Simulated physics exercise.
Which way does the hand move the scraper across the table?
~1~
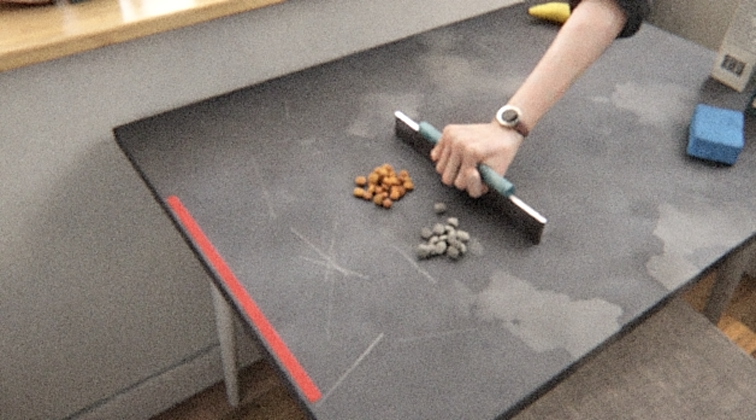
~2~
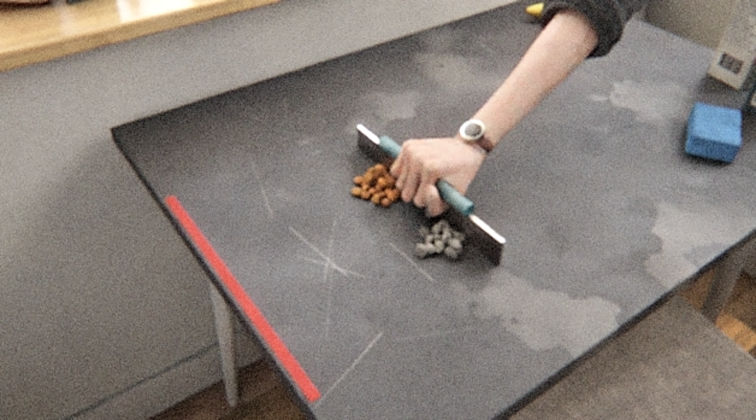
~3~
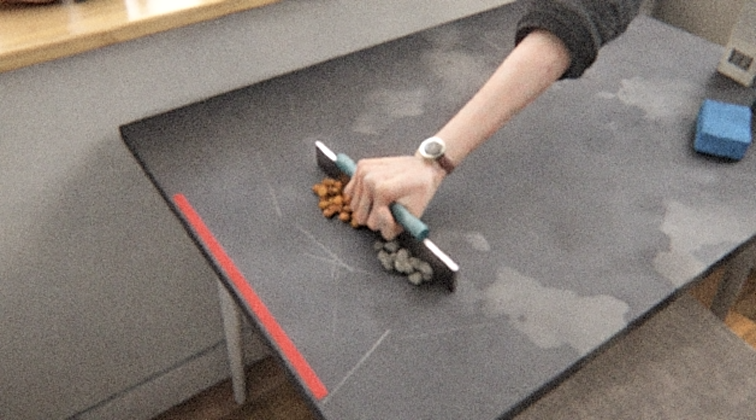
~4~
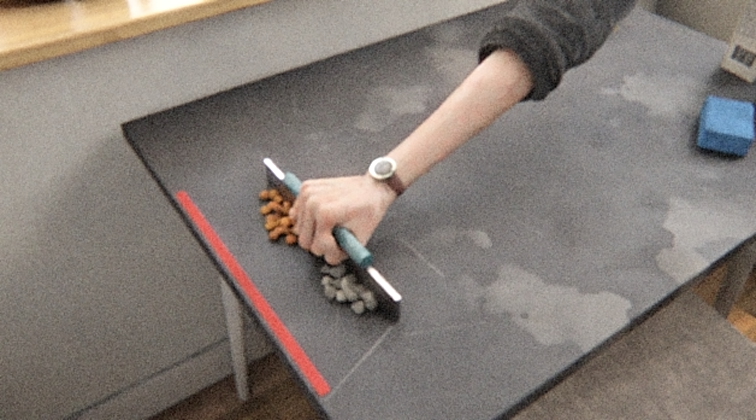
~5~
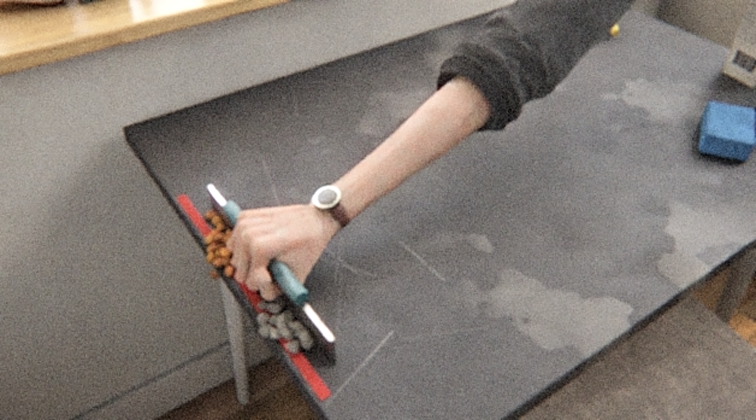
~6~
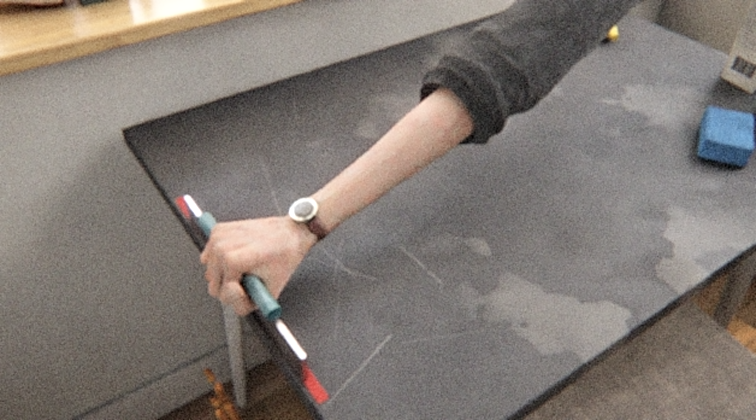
The scraper moves to the left, toward the strip of red tape.
